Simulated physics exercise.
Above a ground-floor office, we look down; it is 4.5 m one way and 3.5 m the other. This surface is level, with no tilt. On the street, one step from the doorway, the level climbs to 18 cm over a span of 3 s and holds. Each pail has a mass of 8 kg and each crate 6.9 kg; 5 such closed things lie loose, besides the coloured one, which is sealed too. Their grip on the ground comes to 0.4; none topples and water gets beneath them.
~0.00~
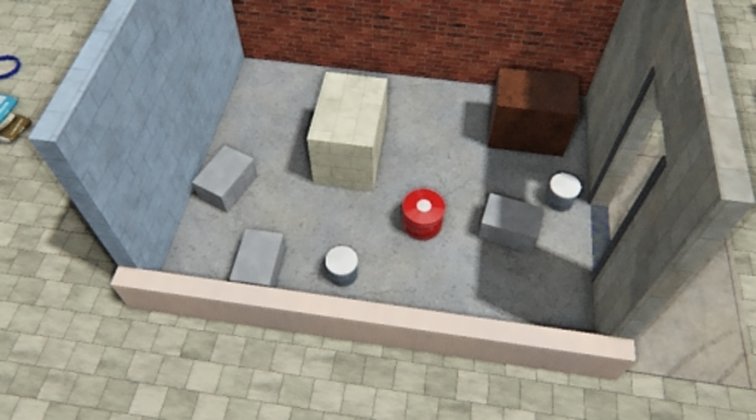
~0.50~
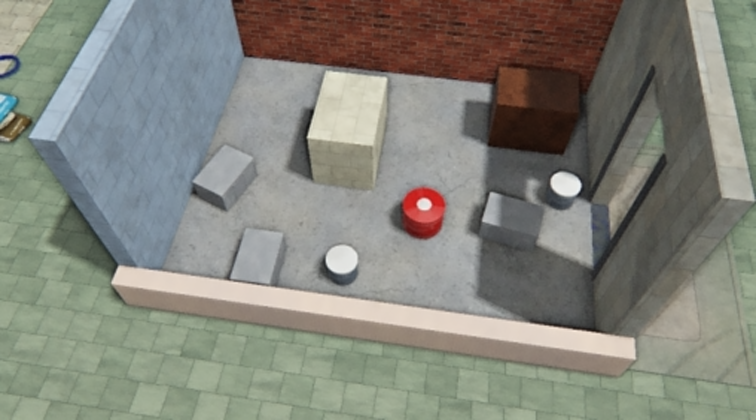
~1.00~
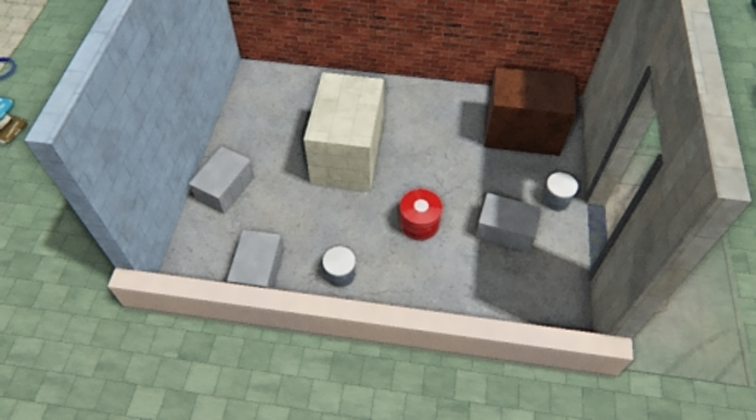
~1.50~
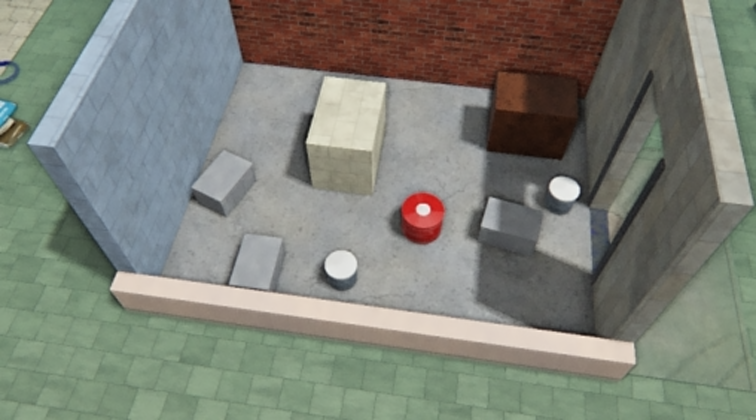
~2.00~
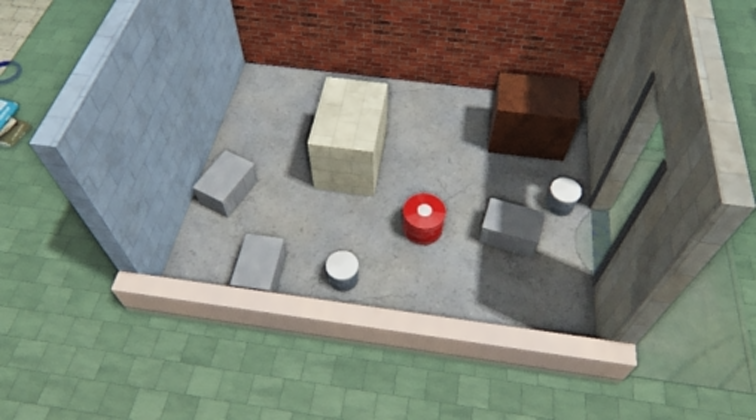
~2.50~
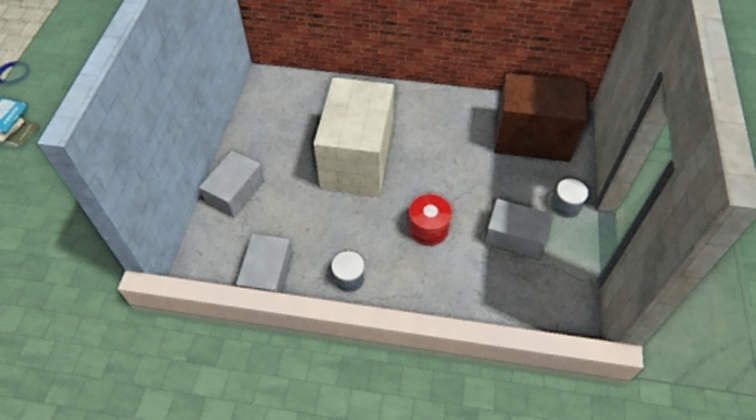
A walled office room with a gray floor, seen from above at an angle, stands on street paving, with blue, brick and gray walls, a low pale front wall and a doorway at right. A cream block and a brown box sit toward the back, with gray boxes, white-topped tubs and a red tub around them. Greenish water covers the paving, then creeps through the doorway; the objects stay put as the view shifts slightly.
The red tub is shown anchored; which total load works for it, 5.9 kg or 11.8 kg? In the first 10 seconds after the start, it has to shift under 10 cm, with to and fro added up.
Winning option: None.
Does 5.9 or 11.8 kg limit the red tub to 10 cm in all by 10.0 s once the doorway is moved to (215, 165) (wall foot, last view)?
So only the heavy mass does it.
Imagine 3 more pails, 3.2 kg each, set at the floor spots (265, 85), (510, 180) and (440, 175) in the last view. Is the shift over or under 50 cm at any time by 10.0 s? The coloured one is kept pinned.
Below the mark, below the mark, above the mark.
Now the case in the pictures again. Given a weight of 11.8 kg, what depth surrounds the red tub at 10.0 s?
Something like 5 centimetres.
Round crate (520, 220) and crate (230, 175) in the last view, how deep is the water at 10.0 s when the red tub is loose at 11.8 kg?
About 6 and 7 cm.
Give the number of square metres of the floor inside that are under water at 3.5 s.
The covered patch comes to about 3.5 m2.
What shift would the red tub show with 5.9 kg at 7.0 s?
Around 200 centimetres out of place.
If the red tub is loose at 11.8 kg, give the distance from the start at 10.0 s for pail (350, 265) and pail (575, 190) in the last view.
In turn: 30 cm, 30 cm.
After 3.5 s the red tub would be 5 cm from its start with 5.9 kg and 1 cm from its start with 11.8 kg; 0 cm of water round it then.
After 4.5 s the red tub would be 28 cm from its start with 5.9 kg and 4 cm from its start with 11.8 kg; 4 cm of water round it then.
After 7.0 s the red tub would be 177 cm from its start with 5.9 kg and 30 cm from its start with 11.8 kg; 6 cm of water round it then.
After 10.0 s the red tub would be 236 cm from its start with 5.9 kg and 147 cm from its start with 11.8 kg; 5 cm of water round it then.
